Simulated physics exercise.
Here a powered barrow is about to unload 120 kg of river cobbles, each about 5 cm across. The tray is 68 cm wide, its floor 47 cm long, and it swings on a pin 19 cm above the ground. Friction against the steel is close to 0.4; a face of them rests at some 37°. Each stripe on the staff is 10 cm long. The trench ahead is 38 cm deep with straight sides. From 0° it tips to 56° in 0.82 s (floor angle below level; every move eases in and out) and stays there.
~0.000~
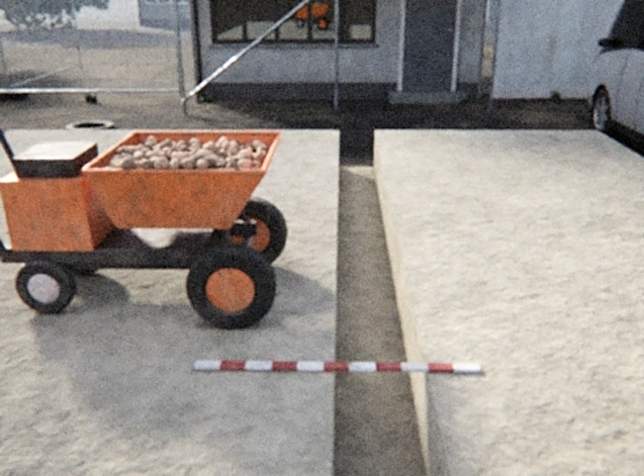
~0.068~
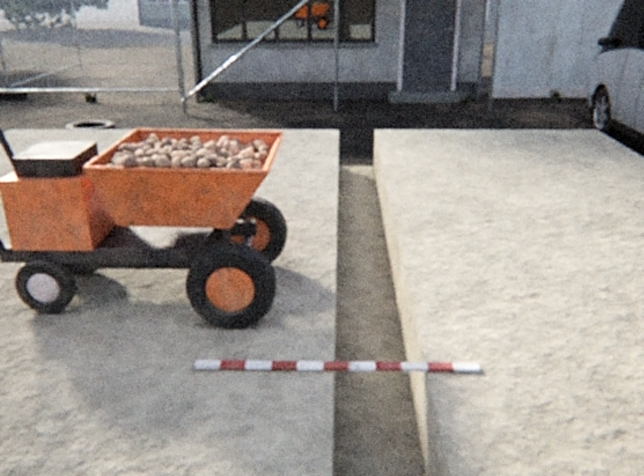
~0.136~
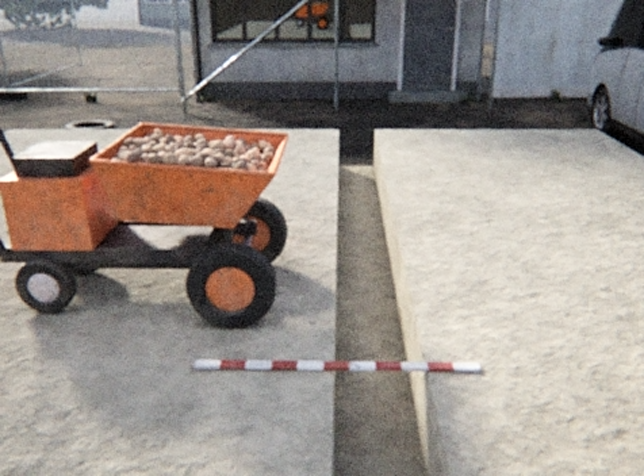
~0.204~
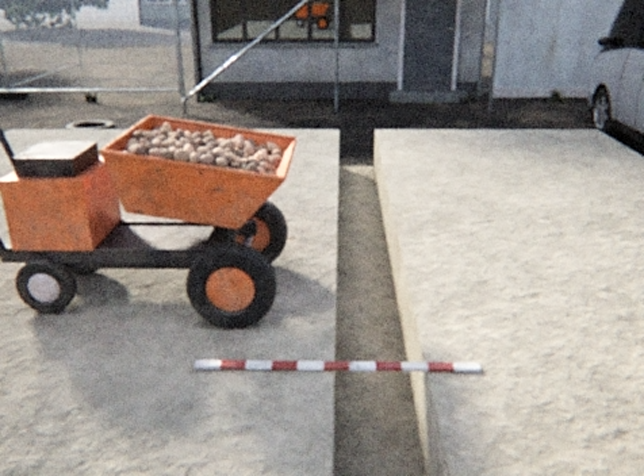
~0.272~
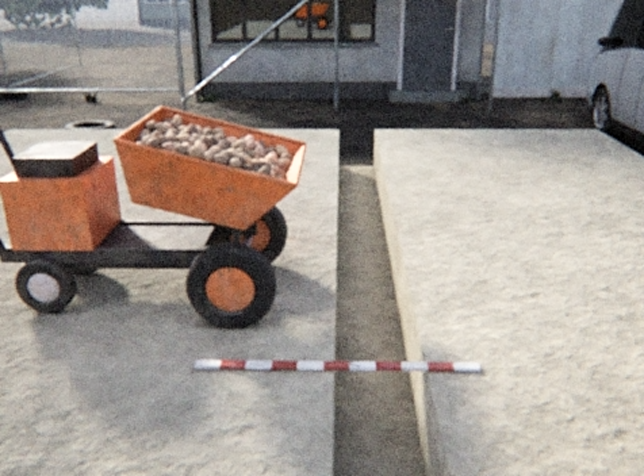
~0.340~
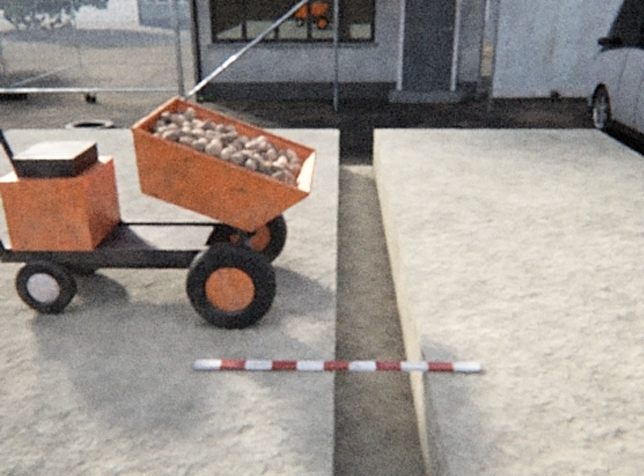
An orange tray heaped with rounded stones sits level on a small wheeled barrow at the left, beside a straight-sided trench. Its rear end rises, slowly at first, while its front lip swings forward and down to the right. The tray ends clearly slanted, still full, above unmoving wheels.
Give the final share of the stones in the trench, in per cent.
About 37 per cent.
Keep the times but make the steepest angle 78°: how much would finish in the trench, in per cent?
Then about 75 per cent.
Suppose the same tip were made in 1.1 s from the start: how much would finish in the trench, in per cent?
It would be near 45 per cent.
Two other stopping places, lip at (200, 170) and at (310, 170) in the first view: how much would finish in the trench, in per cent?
About 40 and 15 per cent.
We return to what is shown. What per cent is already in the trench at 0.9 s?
About 10 per cent by then.
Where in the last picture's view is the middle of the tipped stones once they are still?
Near (388, 357).
After 0.6 s the floor is at 48°; 100 % in the tray; the foremost stones are at (332, 209).
After 0.9 s the floor is at 56°; 90 % in the tray, 9 % in the trench; the foremost stones are at (408, 307).
After 1.3 s the floor is at 56°; 66 % in the tray, 24 % in the trench, 11 % past the trench; the foremost stones are at (483, 304).
After 3.2 s the floor is at 56°; 52 % in the tray, 37 % in the trench, 11 % past the trench; the foremost stones are at (555, 293).
